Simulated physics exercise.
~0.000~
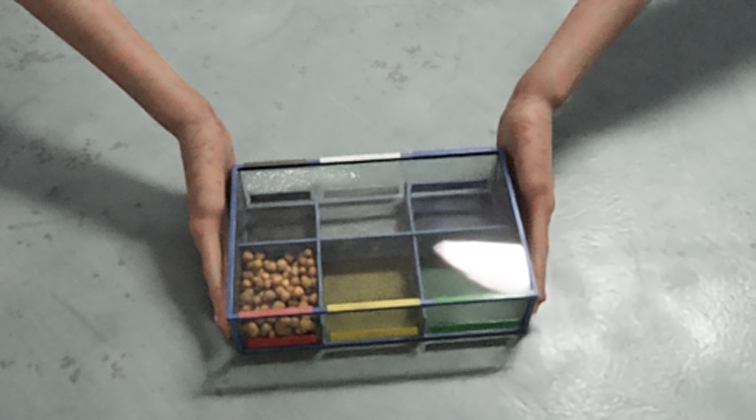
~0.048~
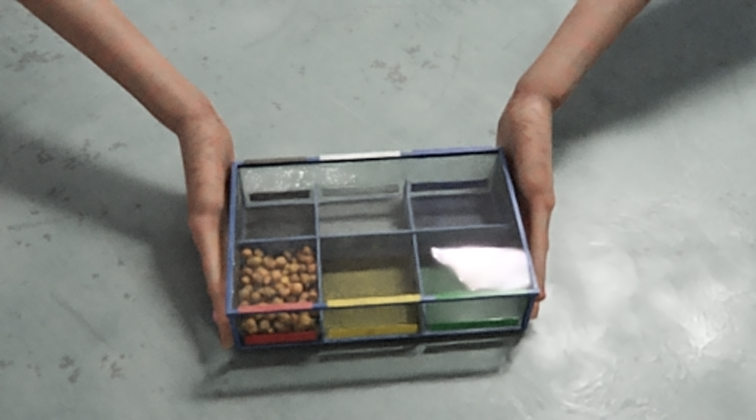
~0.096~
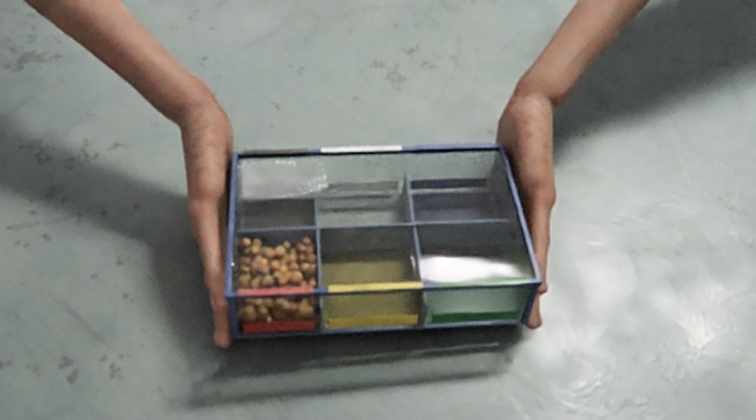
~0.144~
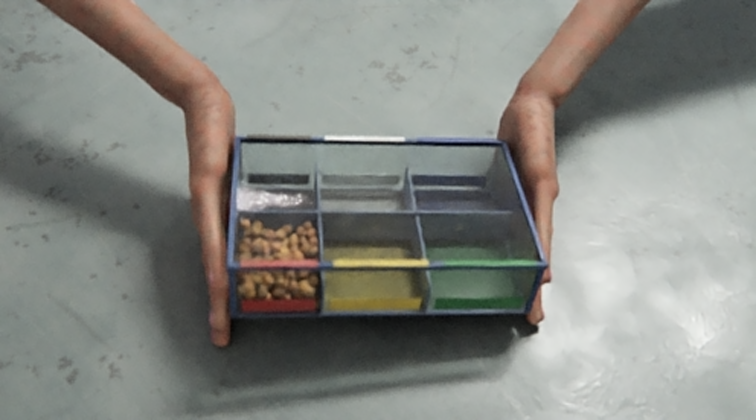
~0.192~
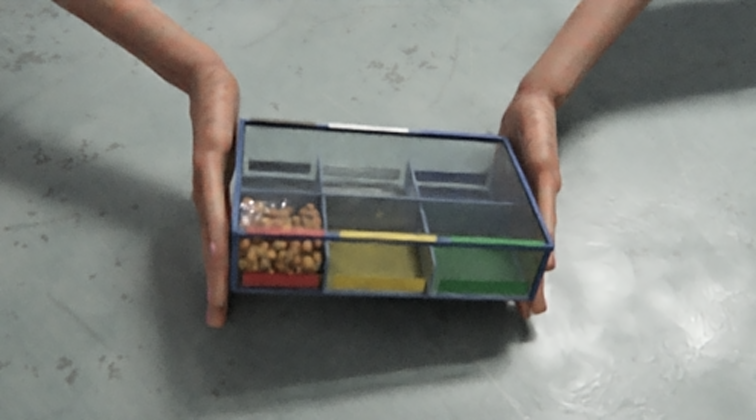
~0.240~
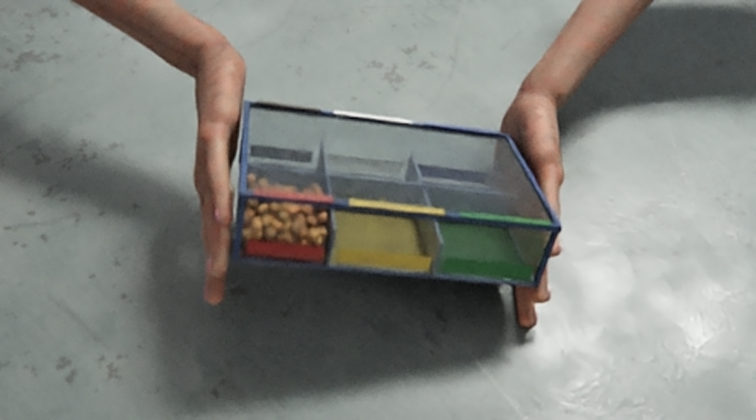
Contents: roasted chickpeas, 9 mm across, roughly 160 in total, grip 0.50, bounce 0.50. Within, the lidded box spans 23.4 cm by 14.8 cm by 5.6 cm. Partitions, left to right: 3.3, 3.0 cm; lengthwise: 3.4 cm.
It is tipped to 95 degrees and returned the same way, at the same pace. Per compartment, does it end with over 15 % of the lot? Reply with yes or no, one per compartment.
Red yes, blue yes, green no, yellow no, white yes, black no.
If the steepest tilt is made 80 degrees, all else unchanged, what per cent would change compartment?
Near 55 in a hundred.
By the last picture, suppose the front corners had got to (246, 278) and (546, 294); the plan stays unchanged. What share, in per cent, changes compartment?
I'd say close to 75 in a hundred.
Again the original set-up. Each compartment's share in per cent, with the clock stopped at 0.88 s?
Red 60, blue 5, green 0, yellow 5, white 20, black 10.
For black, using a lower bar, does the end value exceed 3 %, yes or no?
Black yes.
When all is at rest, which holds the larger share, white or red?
The larger amount is in the red one.
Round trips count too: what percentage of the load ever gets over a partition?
Around 60 in a hundred.
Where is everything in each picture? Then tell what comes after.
The first frame shows box tilt 0 degrees, front corners at (232, 315) and (533, 293); red 100 %.
The second frame shows box tilt 1 degrees, front corners at (231, 311) and (533, 290).
The third frame shows box tilt 5 degrees, front corners at (231, 294) and (536, 280), lowest corner right back.
The fourth frame shows box tilt 11 degrees, front corners at (233, 265) and (542, 264), lowest corner right back.
The fifth frame shows box tilt 18 degrees, front corners at (238, 231) and (548, 246), lowest corner right back.
The sixth frame shows box tilt 24 degrees, front corners at (245, 193) and (556, 226), lowest corner right back; red 100 %. The box's pace is about 135 degrees a second.
Then, at 0.88 s, tilt 94 degrees; red 60 %, blue 5 %, yellow 5 %, white 20 %, black 10 %.
After 1.31 s, tilt 39 degrees; red 40 %, blue 25 %, white 25 %, black 10 %.
Then, at 1.81 s, tilt 0 degrees; red 40 %, blue 25 %, white 25 %, black 10 %.
At rest (2.4 s), red 40 %, blue 25 %, green 0 %, yellow 0 %, white 25 %, black 10 %.
